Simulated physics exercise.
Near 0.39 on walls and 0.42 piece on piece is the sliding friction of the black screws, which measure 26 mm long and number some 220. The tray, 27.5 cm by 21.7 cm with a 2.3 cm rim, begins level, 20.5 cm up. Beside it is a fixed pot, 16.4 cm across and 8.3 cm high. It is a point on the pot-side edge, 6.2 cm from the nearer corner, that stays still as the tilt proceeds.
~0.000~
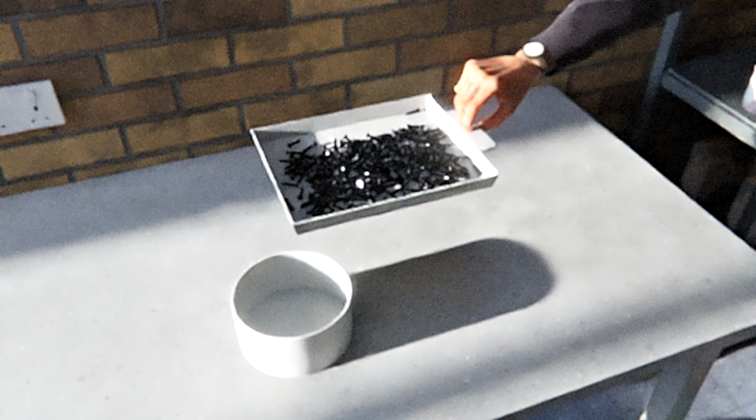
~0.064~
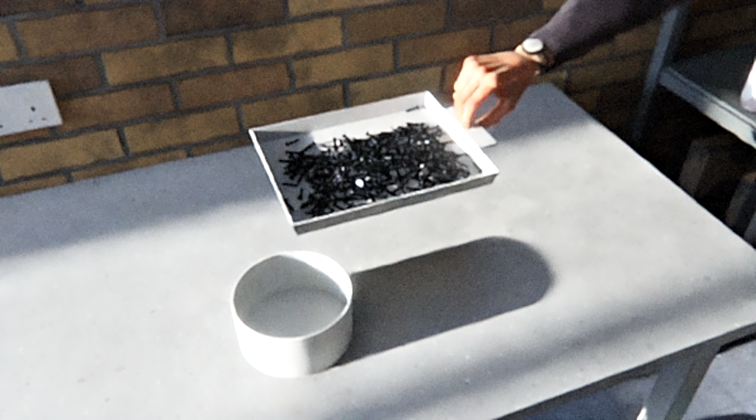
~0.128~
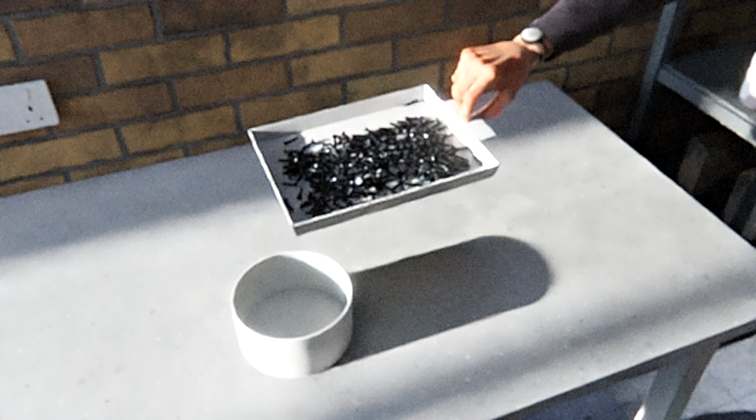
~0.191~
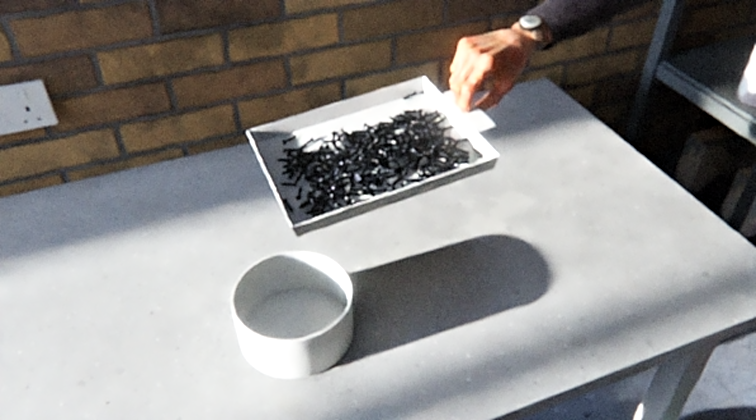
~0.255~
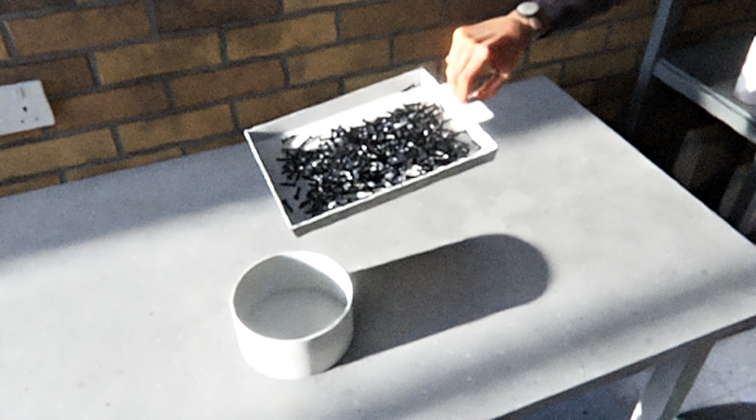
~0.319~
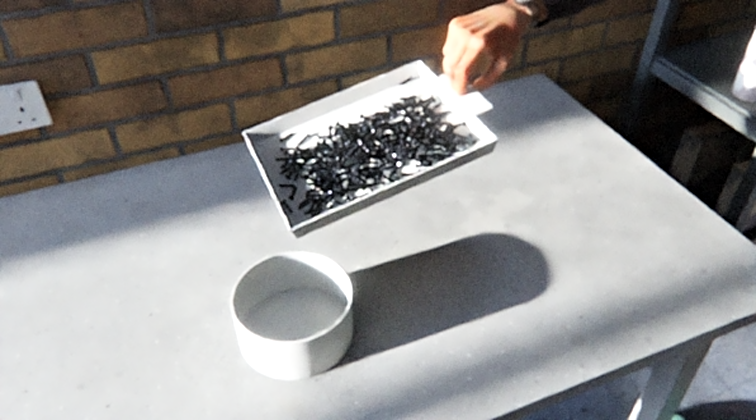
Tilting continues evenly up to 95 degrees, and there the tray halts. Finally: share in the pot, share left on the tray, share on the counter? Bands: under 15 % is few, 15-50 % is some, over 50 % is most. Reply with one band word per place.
Pot some, tray few, counter most.
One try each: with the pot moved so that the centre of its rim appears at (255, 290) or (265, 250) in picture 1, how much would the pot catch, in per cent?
Roughly 65 per cent, then 75 per cent.
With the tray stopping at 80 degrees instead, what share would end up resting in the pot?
Then about 45 per cent.
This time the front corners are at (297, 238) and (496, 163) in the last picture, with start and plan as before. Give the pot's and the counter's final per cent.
That works out as pot 65 and counter 35.
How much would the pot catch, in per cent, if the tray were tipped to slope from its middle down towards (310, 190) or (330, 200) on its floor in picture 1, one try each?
I'd put it at roughly 85 per cent for the first tilt and roughly 100 per cent for the second.
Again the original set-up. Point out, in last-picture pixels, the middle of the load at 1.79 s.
Near (267, 180).
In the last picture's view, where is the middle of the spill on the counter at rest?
Middle of the spill at rest: Roughly (231, 283).
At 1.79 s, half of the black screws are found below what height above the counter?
Around 22 cm up.
After 1.20 s, tilt 50 degrees; the tray holds 100 %, the pot 0 %.
Then, at 1.79 s, tilt 76 degrees; the tray holds 90 %, the pot 5 %.
After 2.43 s, tilt 95 degrees; the tray holds 0 %, the pot 35 %.
In the end, at 3.2 s, pot 35 %, tray 0 %, counter 65 %.
